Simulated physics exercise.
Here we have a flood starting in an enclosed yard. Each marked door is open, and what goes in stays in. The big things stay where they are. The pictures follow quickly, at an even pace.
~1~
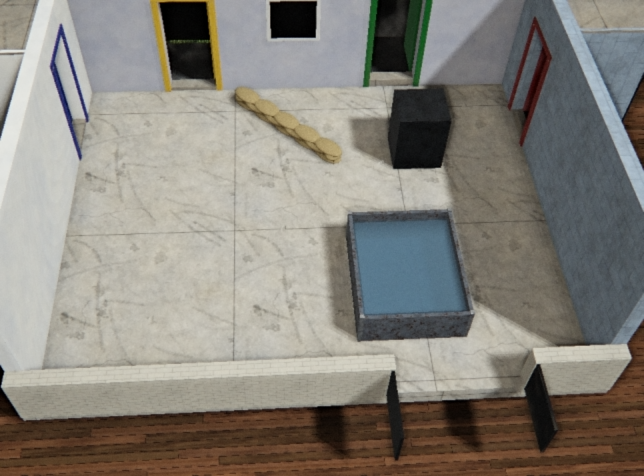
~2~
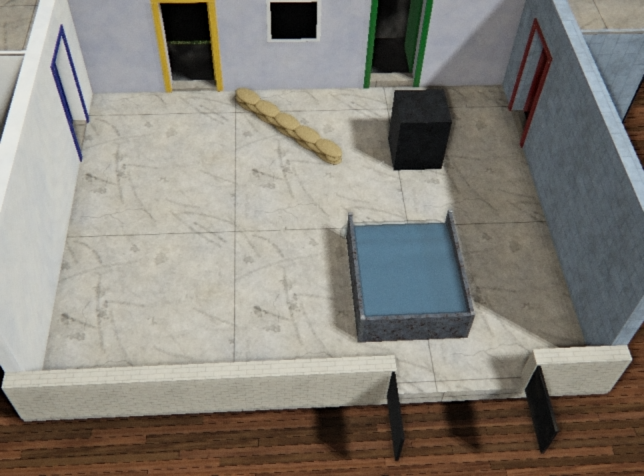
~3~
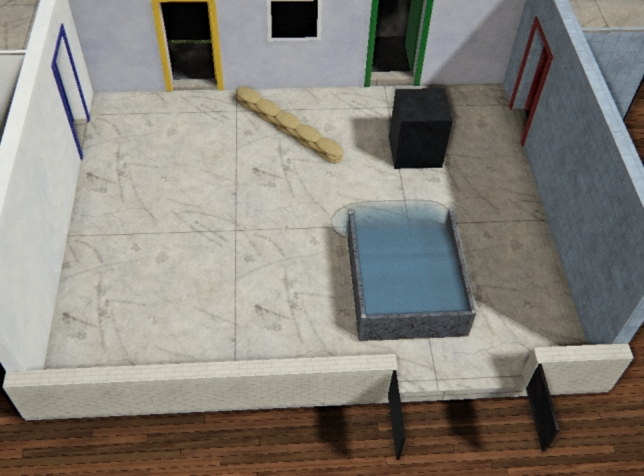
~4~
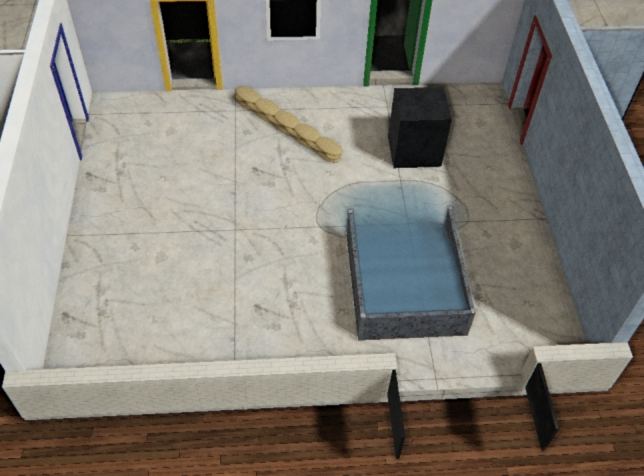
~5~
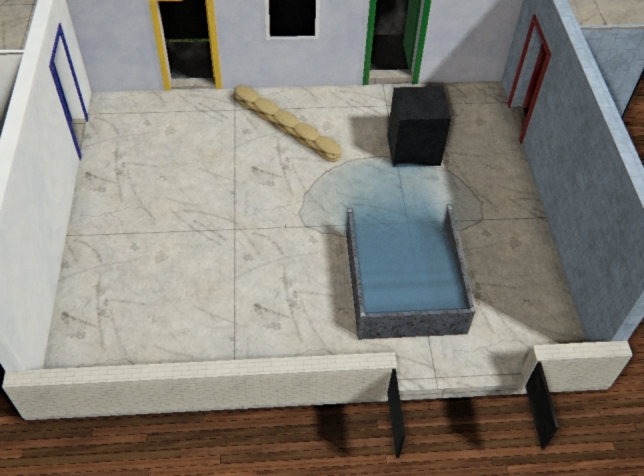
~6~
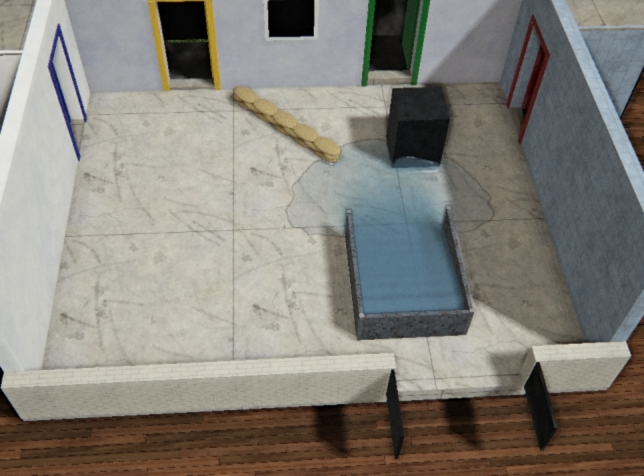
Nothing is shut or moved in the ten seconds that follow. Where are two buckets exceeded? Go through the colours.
One by one: The green door admits no more than that; the red door lets in a lot; the blue door admits no more than that; the yellow door admits no more than that.
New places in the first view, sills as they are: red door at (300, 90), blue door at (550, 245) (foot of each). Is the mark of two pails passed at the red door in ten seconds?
Then: The red one is over.
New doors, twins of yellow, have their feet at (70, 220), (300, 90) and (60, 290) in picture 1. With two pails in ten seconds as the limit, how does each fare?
In that order: Is under, passes that mark, takes less.
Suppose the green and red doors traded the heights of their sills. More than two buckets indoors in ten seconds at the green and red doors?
My reading: The green door goes over, the red door is under.
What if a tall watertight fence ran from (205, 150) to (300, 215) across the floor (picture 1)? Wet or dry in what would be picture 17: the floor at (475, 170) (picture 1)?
Verdict: Under water.
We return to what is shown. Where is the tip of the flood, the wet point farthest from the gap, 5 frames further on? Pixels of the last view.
Near (326, 90).
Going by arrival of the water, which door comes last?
I say the one in blue.
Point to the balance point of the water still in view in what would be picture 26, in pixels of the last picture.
Near (378, 169).
A moment on, water covers 20 % of the floor; the green door wet at the sill, nothing in, the red door not reached, the blue door not reached, the yellow door not reached.
Next, water covers 30 % of the floor; the green door wet at the sill, nothing in, the red door under two buckets in, the blue door not reached, the yellow door not reached.
Then, water covers 40 % of the floor; the green door under two buckets in, the red door over two buckets in, the blue door not reached, the yellow door under two buckets in.
Later, water covers 60 % of the floor; the green door under two buckets in, the red door over two buckets in, the blue door under two buckets in, the yellow door under two buckets in.
In the end, water covers 85 % of the floor; the green door under two buckets in, the red door far over two buckets in, the blue door under two buckets in, the yellow door under two buckets in.
